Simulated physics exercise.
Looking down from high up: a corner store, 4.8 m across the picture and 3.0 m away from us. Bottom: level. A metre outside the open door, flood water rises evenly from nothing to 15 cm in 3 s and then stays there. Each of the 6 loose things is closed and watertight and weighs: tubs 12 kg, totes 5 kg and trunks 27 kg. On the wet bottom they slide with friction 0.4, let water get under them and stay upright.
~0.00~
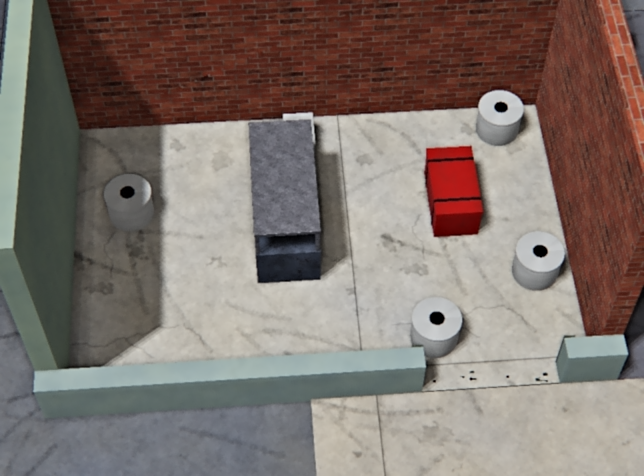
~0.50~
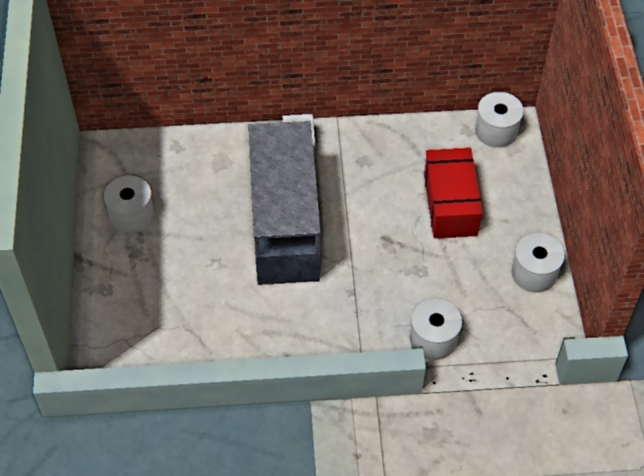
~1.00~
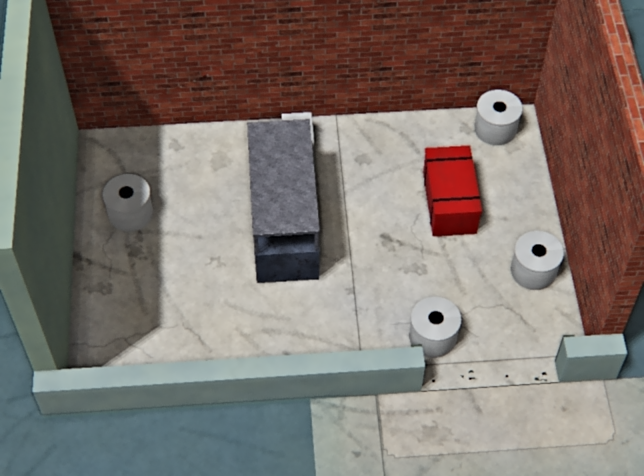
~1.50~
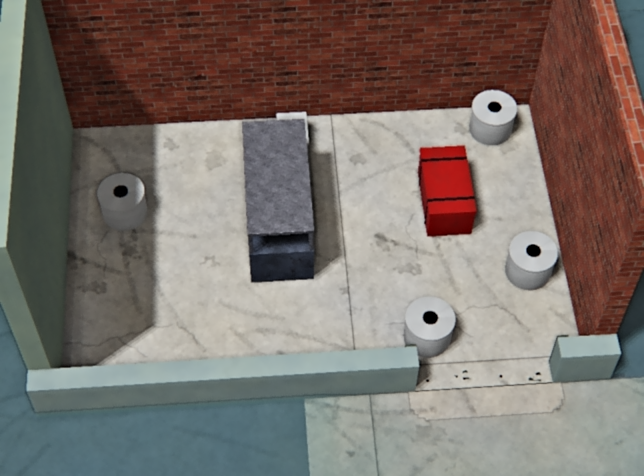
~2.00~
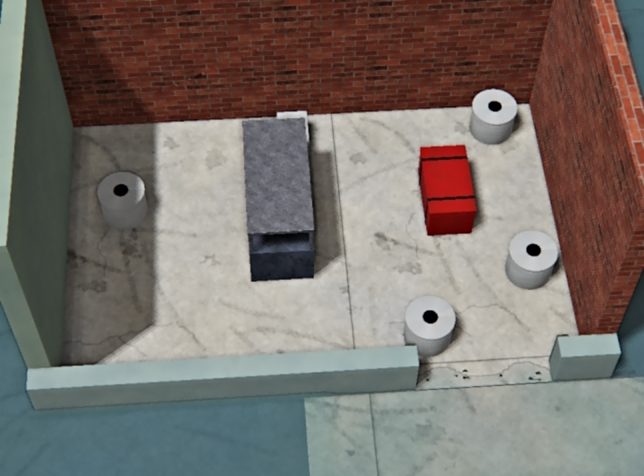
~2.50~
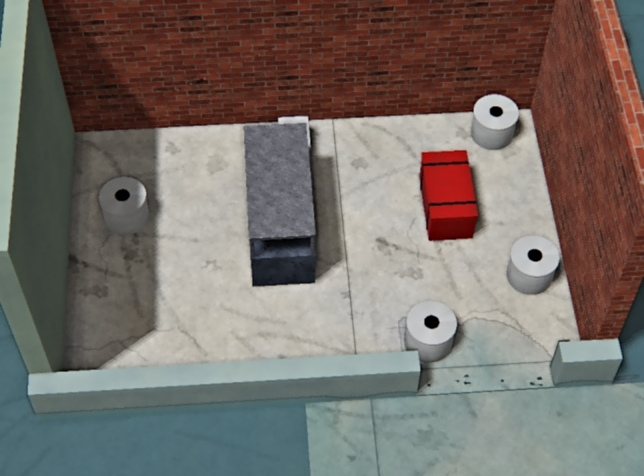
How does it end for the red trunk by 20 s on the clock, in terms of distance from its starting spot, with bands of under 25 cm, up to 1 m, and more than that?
Looks like it will get pushed a long way.
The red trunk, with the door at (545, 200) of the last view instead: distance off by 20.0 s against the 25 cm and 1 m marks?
Then the red trunk is swept a long way.
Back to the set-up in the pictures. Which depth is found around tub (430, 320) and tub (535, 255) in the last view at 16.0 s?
Close to 11 and 7 centimetres.
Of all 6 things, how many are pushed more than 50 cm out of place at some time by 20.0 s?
I get 6.
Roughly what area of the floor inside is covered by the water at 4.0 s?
Wet area: Approx. 3.0 m2.
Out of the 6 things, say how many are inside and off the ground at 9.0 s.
The number is 3.
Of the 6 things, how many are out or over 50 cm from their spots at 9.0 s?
It comes to 4.
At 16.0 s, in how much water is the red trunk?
Close to 7 centimetres.
After 4.0 s the red trunk is near (449, 183), 0.0 m from its start, aground; 0 afloat.
After 9.0 s the red trunk is near (446, 166), 0.2 m from its start, afloat; 3 afloat.
After 16.0 s the red trunk is near (175, 131), 2.8 m from its start, aground; 4 afloat.
After 20.0 s the red trunk is near (115, 239), 3.2 m from its start, afloat; 6 afloat.
